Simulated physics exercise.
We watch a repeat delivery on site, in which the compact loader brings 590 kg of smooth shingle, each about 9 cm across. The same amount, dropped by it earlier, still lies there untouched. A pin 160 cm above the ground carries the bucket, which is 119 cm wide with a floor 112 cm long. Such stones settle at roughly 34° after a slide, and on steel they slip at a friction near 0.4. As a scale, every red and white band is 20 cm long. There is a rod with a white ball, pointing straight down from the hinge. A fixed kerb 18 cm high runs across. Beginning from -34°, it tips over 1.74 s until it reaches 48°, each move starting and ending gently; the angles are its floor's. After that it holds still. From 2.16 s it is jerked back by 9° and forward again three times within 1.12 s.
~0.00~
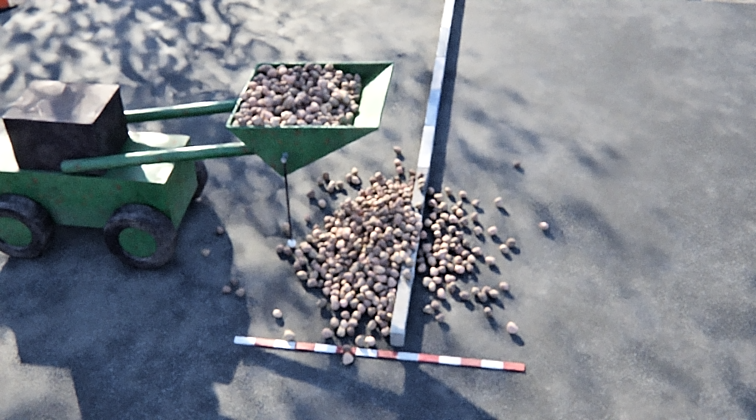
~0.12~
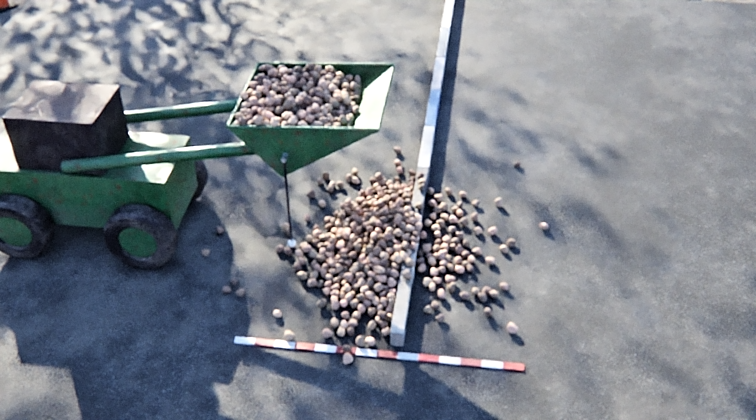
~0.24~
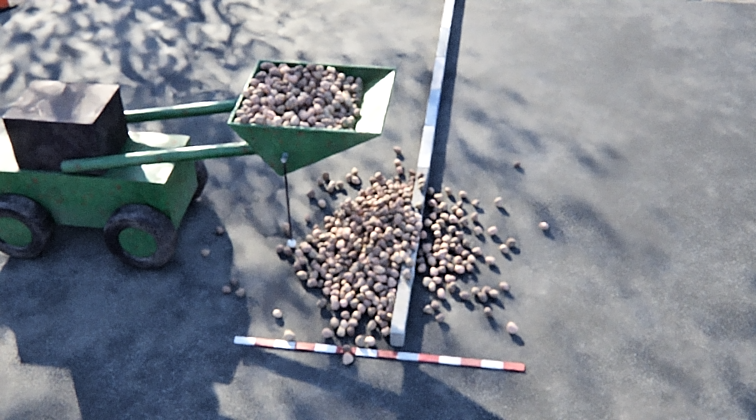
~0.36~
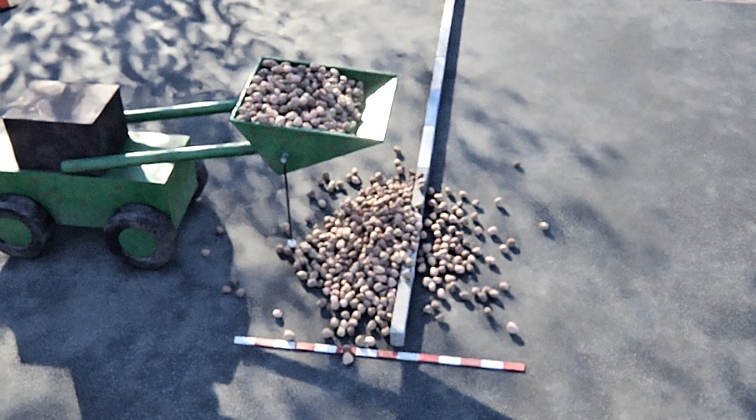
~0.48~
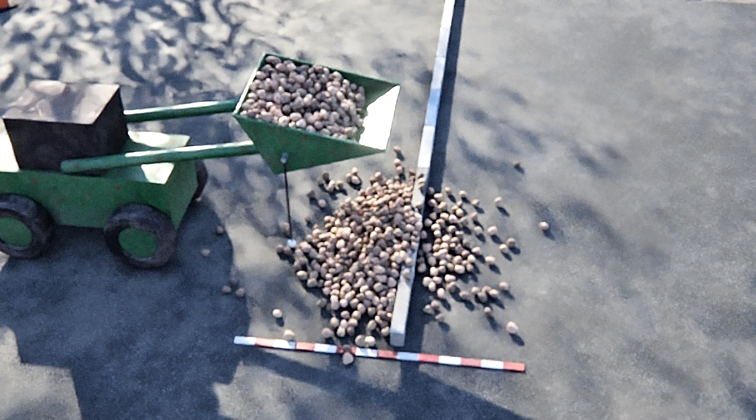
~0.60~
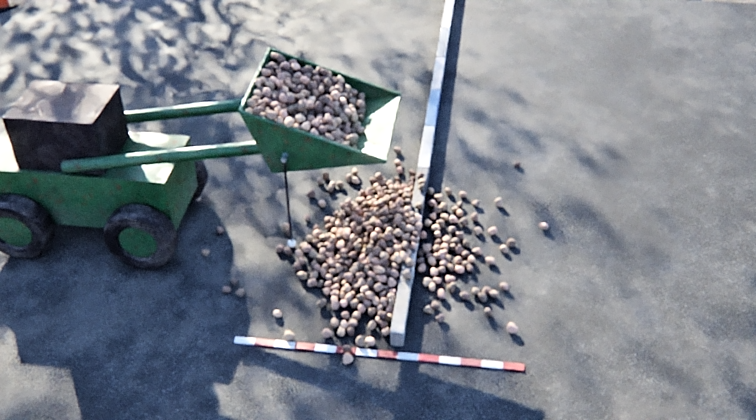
A green bucket heaped with smooth stones, held out on the arms of a small green loader, starts nearly level and tilts slowly, its right lip dipping while its left side lifts. The stones shift slightly inside it, while the loader and the earlier pile across the kerb below stay still.
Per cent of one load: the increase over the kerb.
45 percent.
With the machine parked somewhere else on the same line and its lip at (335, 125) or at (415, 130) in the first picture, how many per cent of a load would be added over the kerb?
5 % and 90 %.
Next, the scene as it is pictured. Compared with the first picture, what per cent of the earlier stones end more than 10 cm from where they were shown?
30 %.
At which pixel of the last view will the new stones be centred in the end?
I'd put their centre close to (401, 242).
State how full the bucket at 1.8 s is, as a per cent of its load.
Roughly 15 per cent remains inside.
After 1.3 s the floor is at 35°; in per cent of one load, 93 in the bucket, 95 on this side of the kerb, 13 over the kerb; the foremost stones are at (511, 246).
After 1.8 s the floor is at 48°; in per cent of one load, 13 in the bucket, 156 on this side of the kerb, 32 over the kerb; the foremost stones are at (511, 246).
After 3.7 s the floor is at 48°; in per cent of one load, 0 in the bucket, 143 on this side of the kerb, 58 over the kerb; the foremost stones are at (574, 239).
After 6.6 s the floor is at 48°; in per cent of one load, 0 in the bucket, 143 on this side of the kerb, 58 over the kerb; the foremost stones are at (574, 239). Net gain over the kerb, 45.
